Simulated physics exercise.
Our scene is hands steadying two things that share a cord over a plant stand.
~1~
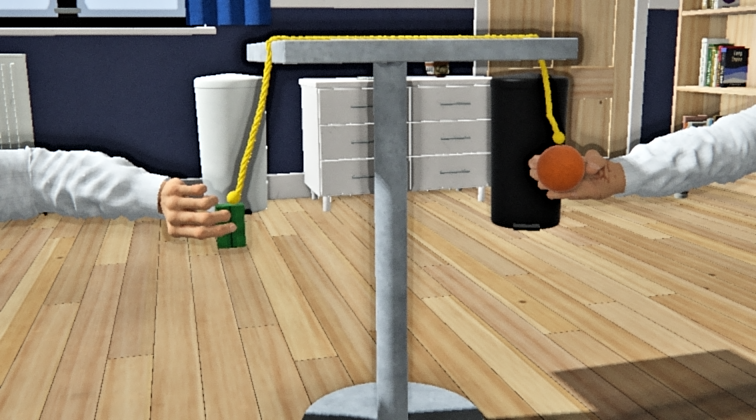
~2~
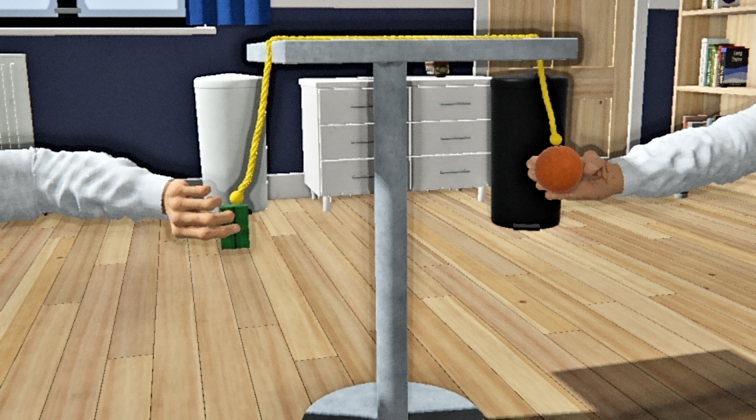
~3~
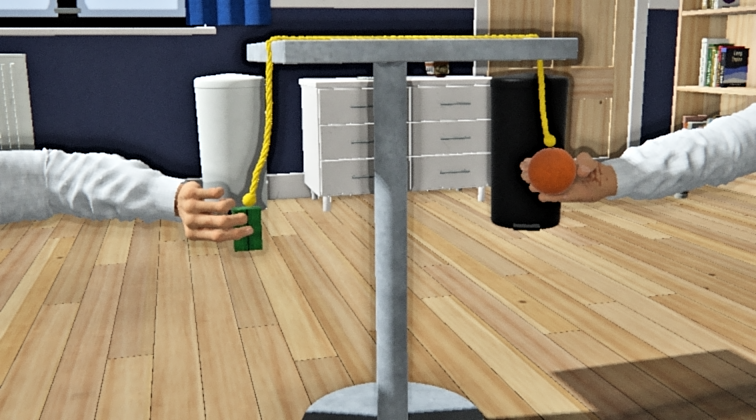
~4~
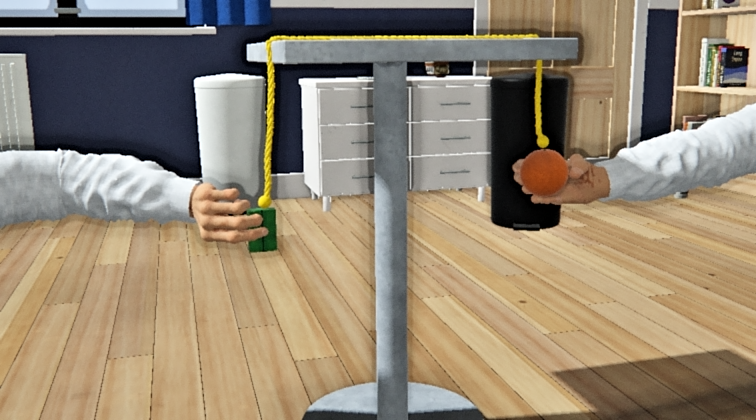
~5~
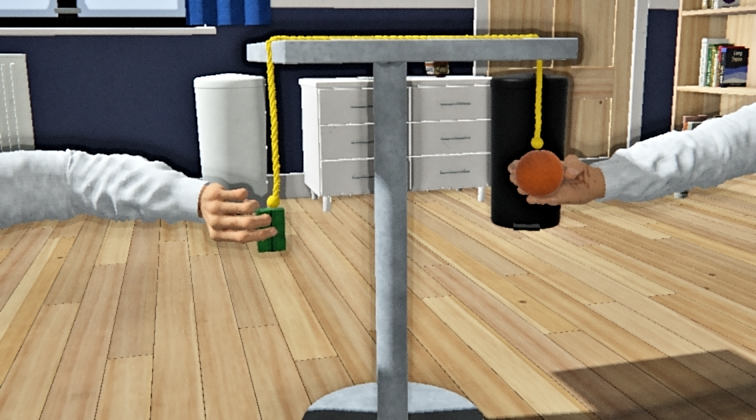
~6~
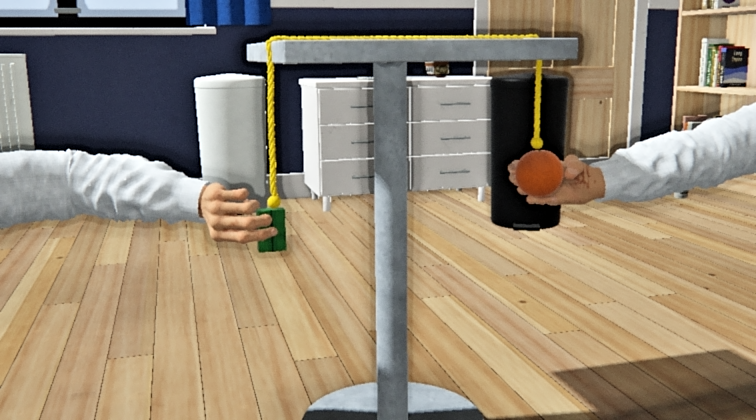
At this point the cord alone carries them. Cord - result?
Goes right.
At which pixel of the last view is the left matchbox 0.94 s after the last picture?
It should be close to (603, 81).
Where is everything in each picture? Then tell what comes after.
In the first picture, left matchbox (230, 226); right orange (560, 168); cord over the top (389, 39).
In the second picture, left matchbox (234, 227); right orange (559, 169).
In the third picture, left matchbox (247, 229); right orange (552, 171).
In the fourth picture, left matchbox (262, 230); right orange (544, 173).
In the fifth picture, left matchbox (270, 230); right orange (539, 173).
In the sixth picture, left matchbox (271, 230); right orange (539, 173); cord over the top (389, 39).
Then, 0.52 s on from there, left matchbox pulled up onto the top; right orange lower near (529, 313).
Then, 0.94 s on from there, left matchbox higher near (603, 81); right orange down on the floor.
In the end, left matchbox down on the floor near (669, 399); right orange down on the floor. The cord is pulled to the right.
